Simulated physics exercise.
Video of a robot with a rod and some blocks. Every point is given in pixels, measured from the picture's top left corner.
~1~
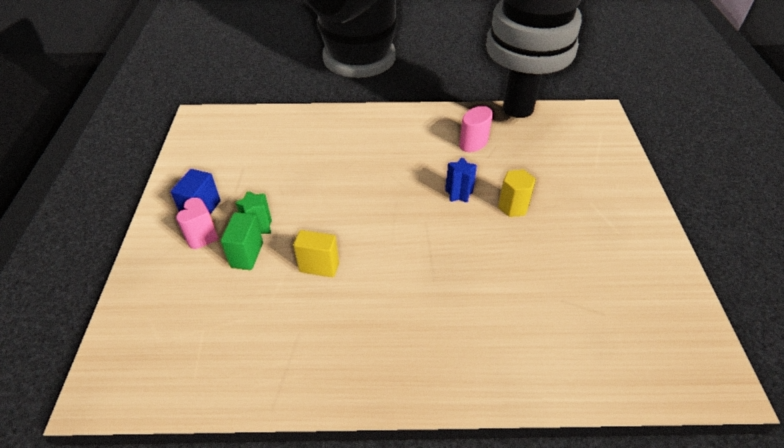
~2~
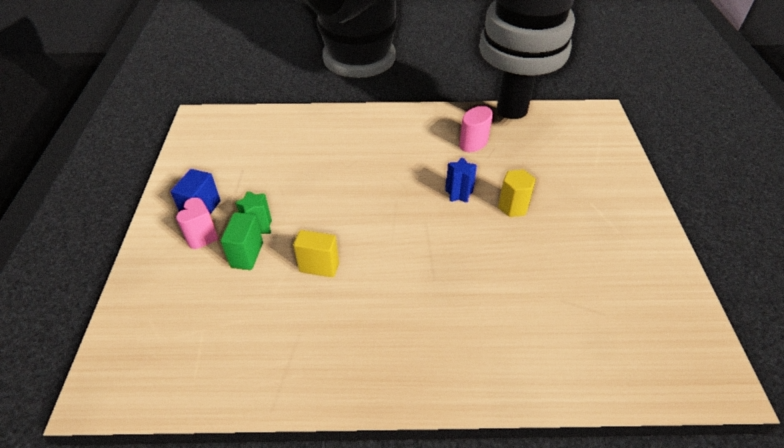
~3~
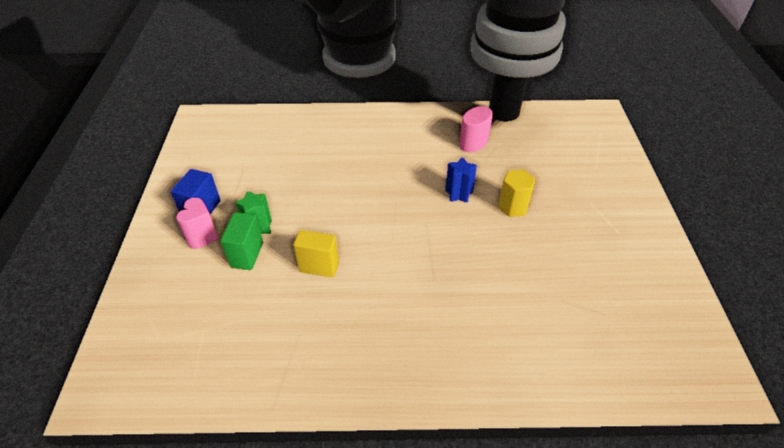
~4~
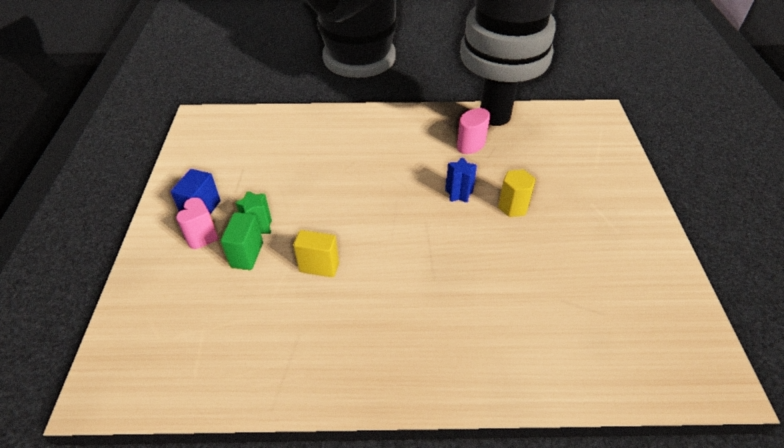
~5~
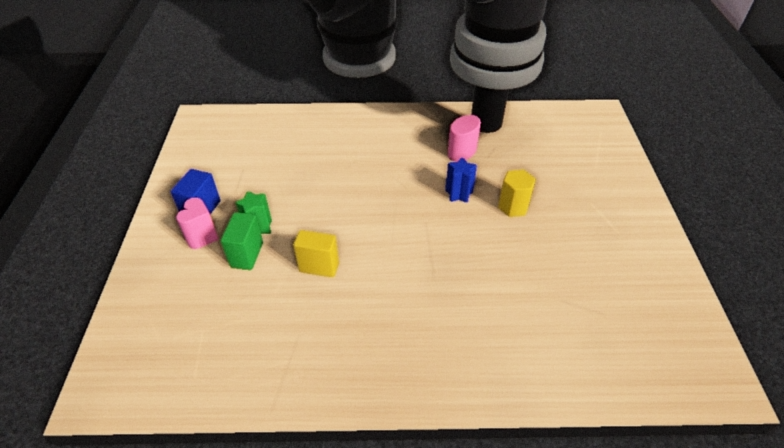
The black rod moves left and pushes the pink block slightly toward the blue star-shaped block.
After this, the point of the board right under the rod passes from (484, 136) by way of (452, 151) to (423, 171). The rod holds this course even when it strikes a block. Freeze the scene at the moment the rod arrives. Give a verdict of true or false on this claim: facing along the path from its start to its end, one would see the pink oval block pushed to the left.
My answer: True.
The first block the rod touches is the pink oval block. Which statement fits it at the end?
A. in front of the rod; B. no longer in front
I choose A.
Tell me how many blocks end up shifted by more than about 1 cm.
Moved: Just one.
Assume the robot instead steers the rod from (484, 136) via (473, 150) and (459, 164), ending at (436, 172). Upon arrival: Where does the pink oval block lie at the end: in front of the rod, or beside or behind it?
Ahead of the rod.
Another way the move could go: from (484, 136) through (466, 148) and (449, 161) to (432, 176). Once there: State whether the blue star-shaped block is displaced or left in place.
It keeps its spot.
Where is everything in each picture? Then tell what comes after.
In the first picture, rod tip at (518, 109); block tops, blue star-shaped block at (462, 166); pink oval block at (478, 115).
In the second picture, rod at (512, 110); blocks unchanged.
In the third picture, rod at (504, 113); blocks unchanged.
In the fourth picture, rod at (495, 117); pink oval block at (475, 117).
In the fifth picture, rod at (486, 123); blue star-shaped block at (462, 166); pink oval block at (466, 124).
On the path given first. One third of the way, rod at (464, 133); pink oval block at (447, 137), turned 15° anticlockwise.
Two thirds of the way, rod at (442, 145); pink oval block at (431, 151), turned 45° anticlockwise.
At the end, rod at (423, 158); blue star-shaped block in place; pink oval block at (423, 166), turned 80° anticlockwise.
